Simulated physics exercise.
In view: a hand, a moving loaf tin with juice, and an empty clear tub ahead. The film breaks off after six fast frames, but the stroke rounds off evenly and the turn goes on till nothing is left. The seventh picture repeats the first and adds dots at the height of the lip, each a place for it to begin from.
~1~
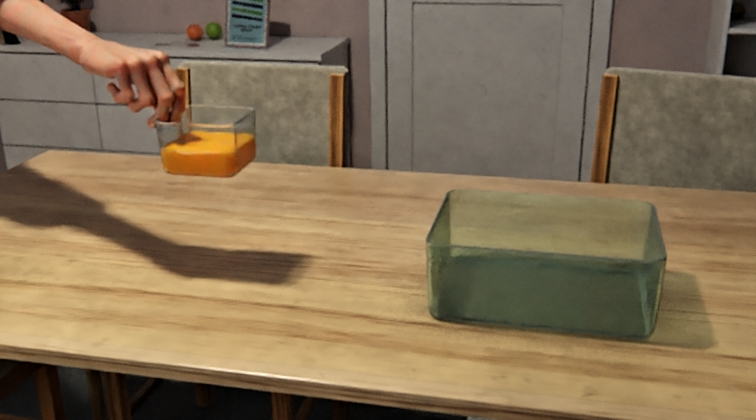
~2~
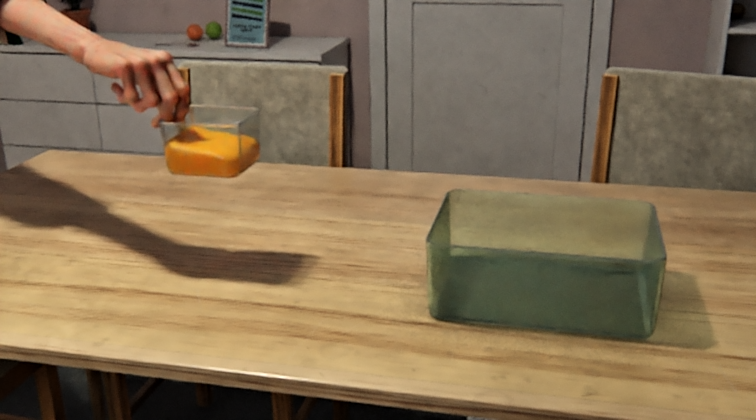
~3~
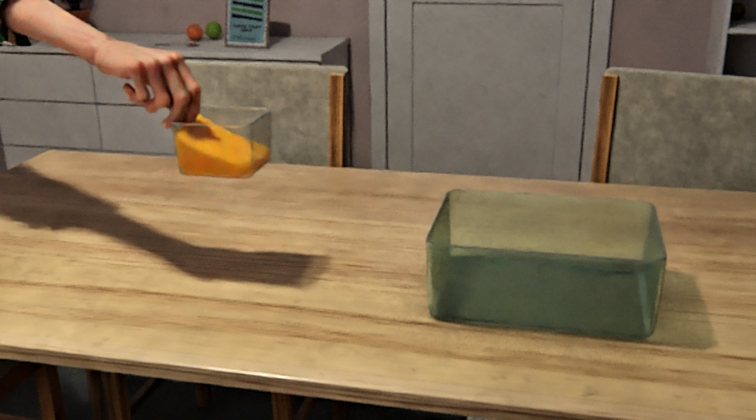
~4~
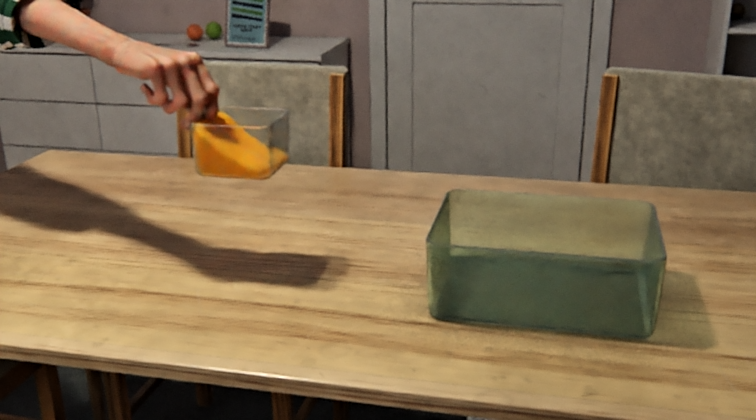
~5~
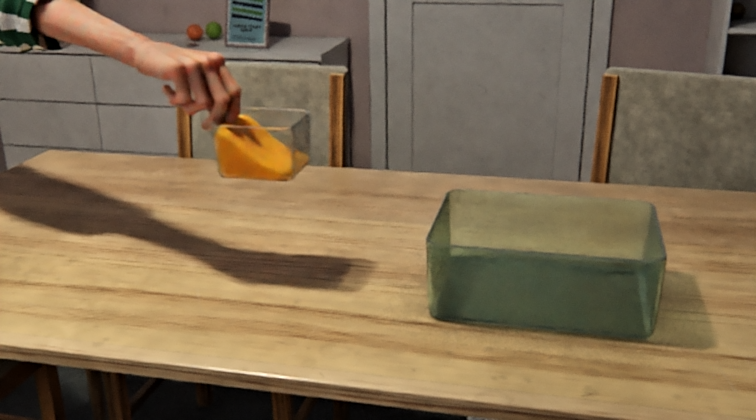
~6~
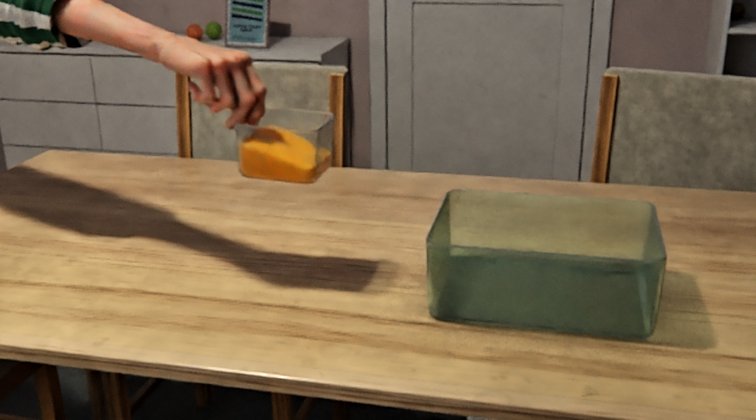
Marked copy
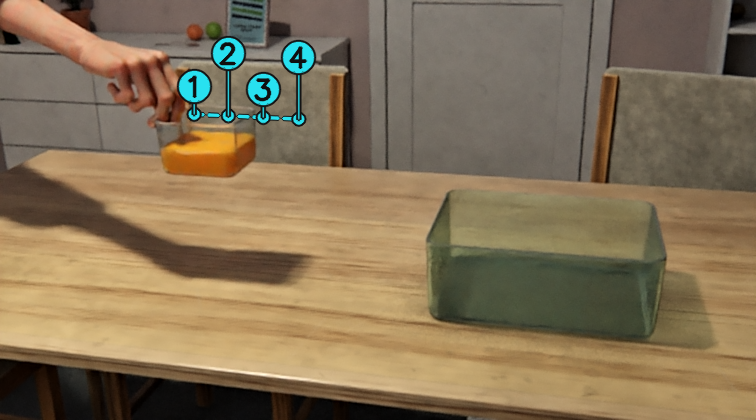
A hand carried a small clear container of orange juice rightward above a wooden table, the juice sloshing up against the left side before leveling somewhat, while a larger, greenish clear tub stayed still.
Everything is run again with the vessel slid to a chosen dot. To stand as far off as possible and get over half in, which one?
Spot 4.
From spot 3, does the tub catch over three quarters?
No, it does not.
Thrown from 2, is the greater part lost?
Yes.
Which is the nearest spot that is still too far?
That would be 3.
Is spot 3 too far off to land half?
Yes.
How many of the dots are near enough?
One.
In cyan, 1 at (194, 114); 2 at (228, 115); 3 at (263, 117); 4 at (298, 119).
With 1, about 0 % lands in the tub, 100 % falls short.
With 2, about 13 % lands in the tub, 86 % falls short.
With 3, about 36 % lands in the tub, 63 % falls short.
With 4, about 71 % lands in the tub, 27 % falls short.
